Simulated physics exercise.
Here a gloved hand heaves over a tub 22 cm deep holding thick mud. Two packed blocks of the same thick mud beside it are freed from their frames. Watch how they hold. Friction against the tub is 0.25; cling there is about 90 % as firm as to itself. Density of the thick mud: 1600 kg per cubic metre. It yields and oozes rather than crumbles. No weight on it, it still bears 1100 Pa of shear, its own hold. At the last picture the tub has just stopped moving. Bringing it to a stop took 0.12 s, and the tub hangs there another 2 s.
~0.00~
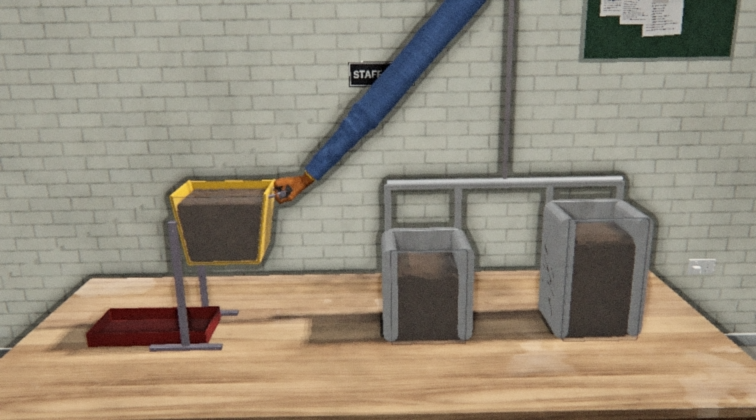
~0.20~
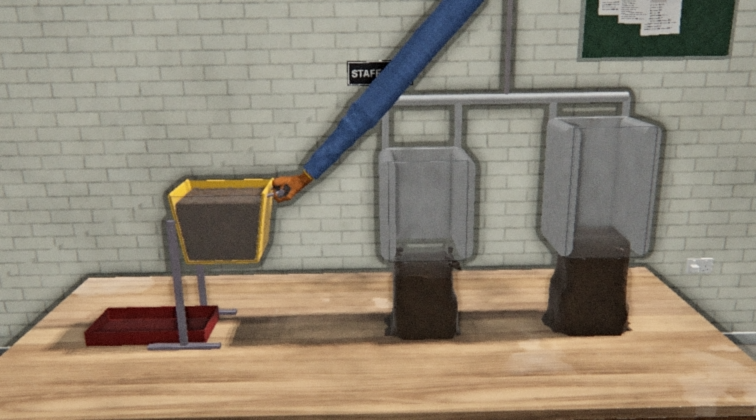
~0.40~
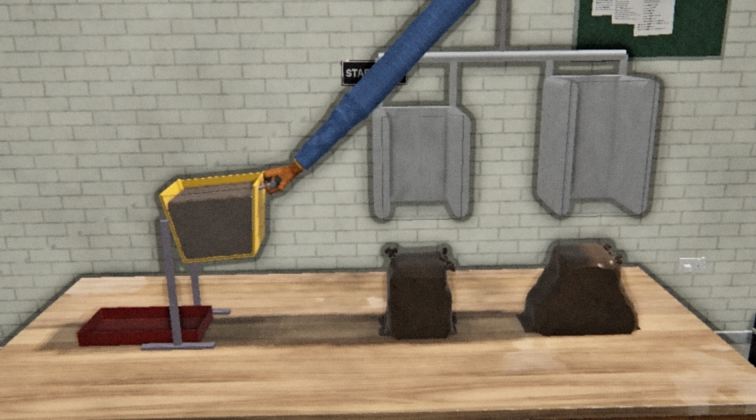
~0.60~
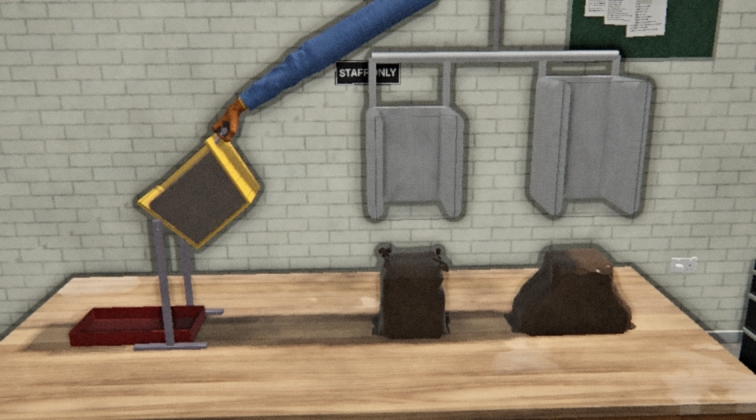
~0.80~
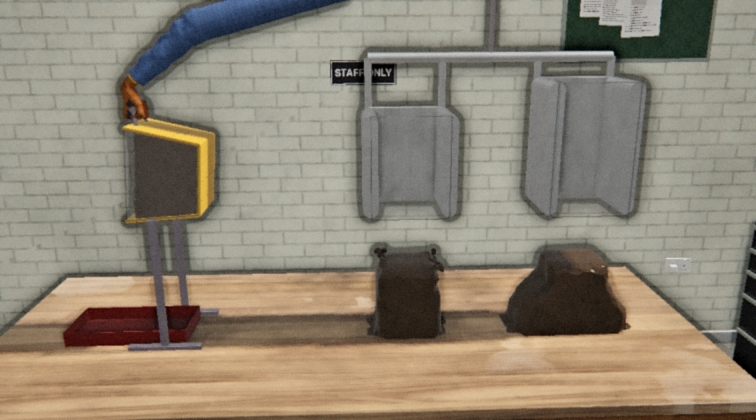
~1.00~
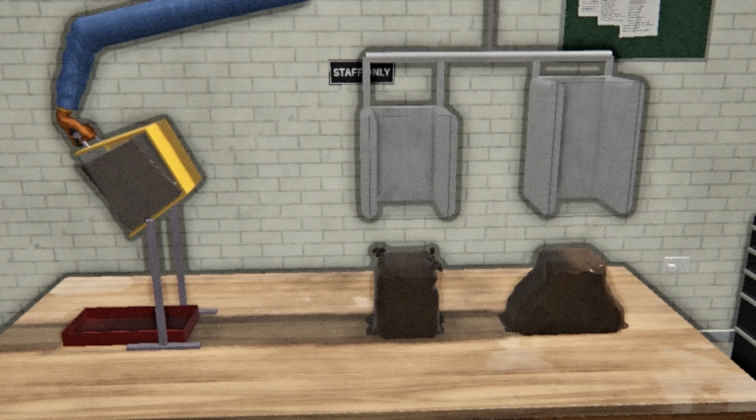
On a wooden table, two gray molds lifted off dark mud blocks, the right one slumping more, while a blue-sleeved arm turned a yellow tub of mud leftward past upright above a red tray.
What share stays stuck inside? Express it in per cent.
0 %.
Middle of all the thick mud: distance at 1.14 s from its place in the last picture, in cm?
It has gone close to 12 cm.
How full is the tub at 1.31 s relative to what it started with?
About 0 %.
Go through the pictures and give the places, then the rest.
In the first frame, handle-side rim at (263, 195), tilt 0 degrees; crest of the thick mud at (218, 204); block heights 26 cm, 36 cm (left to right).
In the second frame, handle-side rim at (261, 194), tilt 0 degrees; crest of the thick mud at (217, 203); block heights 26 cm, 34 cm (left to right).
In the third frame, handle-side rim at (252, 187), tilt 5 degrees; crest of the thick mud at (245, 196); block heights 25 cm, 27 cm (left to right).
In the fourth frame, handle-side rim at (205, 143), tilt 40 degrees; crest of the thick mud at (210, 154); block heights 25 cm, 26 cm (left to right).
In the fifth frame, handle-side rim at (123, 130), tilt 85 degrees; crest of the thick mud at (137, 135); block heights 25 cm, 26 cm (left to right).
In the sixth frame, handle-side rim at (77, 156), tilt 117 degrees; crest of the thick mud at (133, 140); block heights 25 cm, 26 cm (left to right).
After 1.14 s, the tub is at 117 degrees and holds 46 %.
After 1.31 s, the tub is at 117 degrees and holds 0 %.
After 1.48 s, the tub is at 117 degrees and holds 0 %.
After 1.65 s, the tub is at 117 degrees and holds 0 %.
After 3.00 s, the tub is at 117 degrees and holds 0 %.
